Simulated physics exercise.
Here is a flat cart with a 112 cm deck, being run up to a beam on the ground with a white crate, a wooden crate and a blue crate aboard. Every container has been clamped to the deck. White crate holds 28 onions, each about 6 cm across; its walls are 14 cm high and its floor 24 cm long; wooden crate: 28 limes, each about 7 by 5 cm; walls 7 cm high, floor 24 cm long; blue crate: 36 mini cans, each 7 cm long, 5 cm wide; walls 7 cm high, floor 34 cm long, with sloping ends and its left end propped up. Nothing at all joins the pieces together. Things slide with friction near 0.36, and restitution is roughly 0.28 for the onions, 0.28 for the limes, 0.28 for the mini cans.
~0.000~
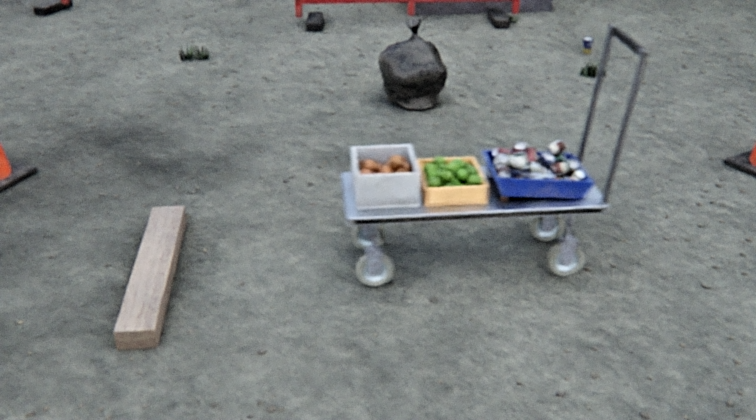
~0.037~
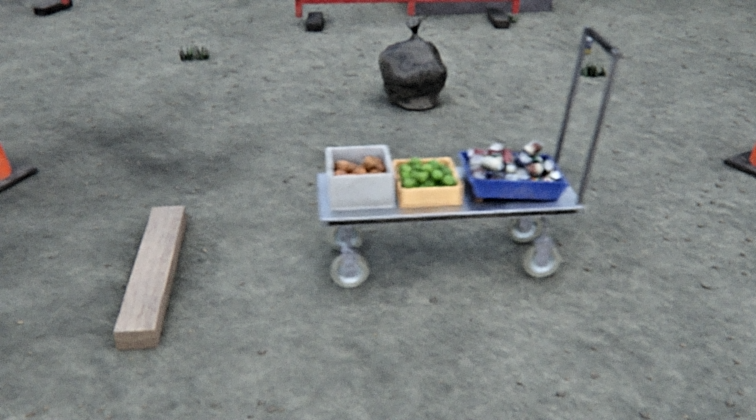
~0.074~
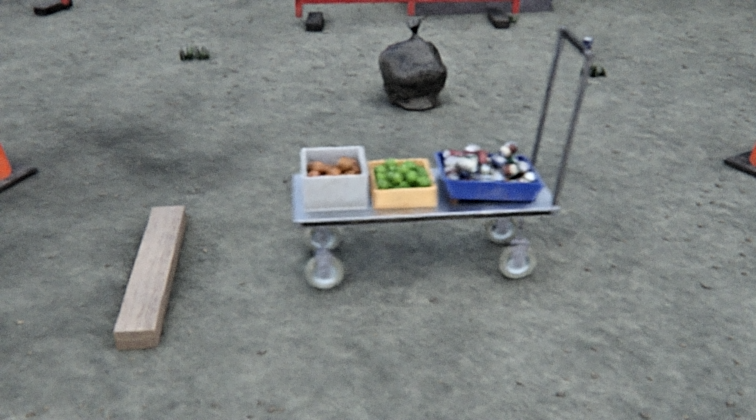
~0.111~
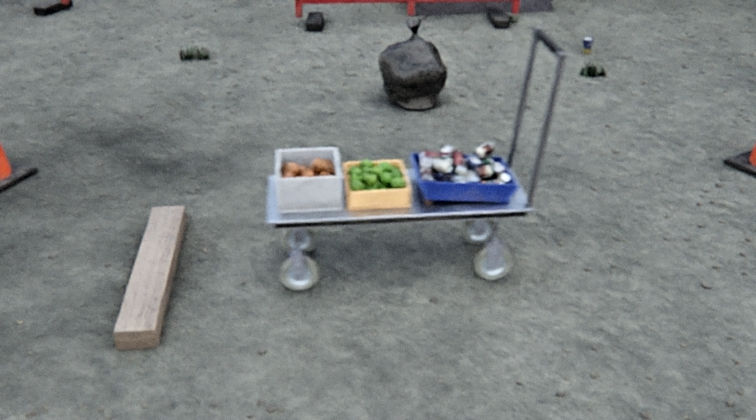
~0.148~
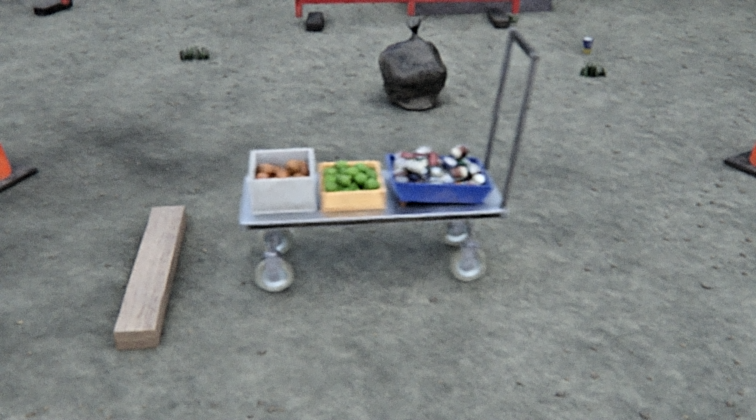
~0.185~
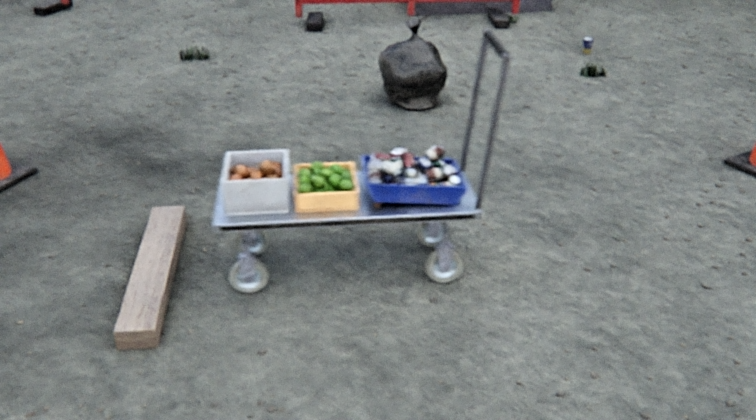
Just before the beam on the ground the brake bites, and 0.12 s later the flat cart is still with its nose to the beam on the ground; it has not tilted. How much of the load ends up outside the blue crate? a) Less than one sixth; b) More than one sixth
Answer: B.
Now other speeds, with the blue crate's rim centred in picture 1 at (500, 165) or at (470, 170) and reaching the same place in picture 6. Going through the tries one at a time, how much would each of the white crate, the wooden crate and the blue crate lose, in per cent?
Losses in order of the tries would be white crate 0 and 0 %, wooden crate 0 and 0 %, blue crate 10 and 0 %.
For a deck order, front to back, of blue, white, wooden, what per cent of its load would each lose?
With that order the white crate sheds 0 per cent of its load, the wooden crate 10 per cent, and the blue crate 30 per cent.
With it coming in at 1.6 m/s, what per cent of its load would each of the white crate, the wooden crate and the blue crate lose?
White crate 0 %, wooden crate 0 %, blue crate 0 %.
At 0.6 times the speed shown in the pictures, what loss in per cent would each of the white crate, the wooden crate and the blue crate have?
Then the white crate sheds 0 per cent, the wooden crate 0 per cent, and the blue crate 10 per cent.
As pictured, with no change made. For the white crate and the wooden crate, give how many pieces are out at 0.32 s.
Roughly - white crate: 0; wooden crate: 0.
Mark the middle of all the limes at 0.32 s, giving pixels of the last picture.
Centre: Around (254, 188) px.
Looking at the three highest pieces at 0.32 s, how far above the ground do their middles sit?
I'd say near 56 cm.
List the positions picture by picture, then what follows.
In the first picture (places track the rim corner closest to us here), blue crate (499, 178); wooden crate (429, 188); 82 cm to go; all still inside.
In the second picture, blue crate (473, 180); wooden crate (403, 189); 71 cm to go.
In the third picture, blue crate (447, 181); wooden crate (377, 191); 60 cm to go.
In the fourth picture, blue crate (421, 182); wooden crate (351, 192); 49 cm to go.
In the fifth picture, blue crate (395, 183); wooden crate (324, 193); 38 cm to go.
In the sixth picture, blue crate (369, 184); wooden crate (298, 194); 27 cm to go; all still inside.
After 0.22 s, the brake bites.
After 0.32 s, the white crate has all 28, the wooden crate has all 28 and the blue crate has all 36.
After 0.44 s, the white crate is down by 1 of 28, the wooden crate is down by 2 of 28 and the blue crate is down by 8 of 36.
After 0.67 s, the white crate is down by 1 of 28, the wooden crate is down by 3 of 28 and the blue crate is down by 12 of 36.
Final count (at 1.17 s), the white crate is down by 1 of 28, the wooden crate is down by 3 of 28 and the blue crate is down by 12 of 36. Asked share, 12 of 36, 33 per cent.
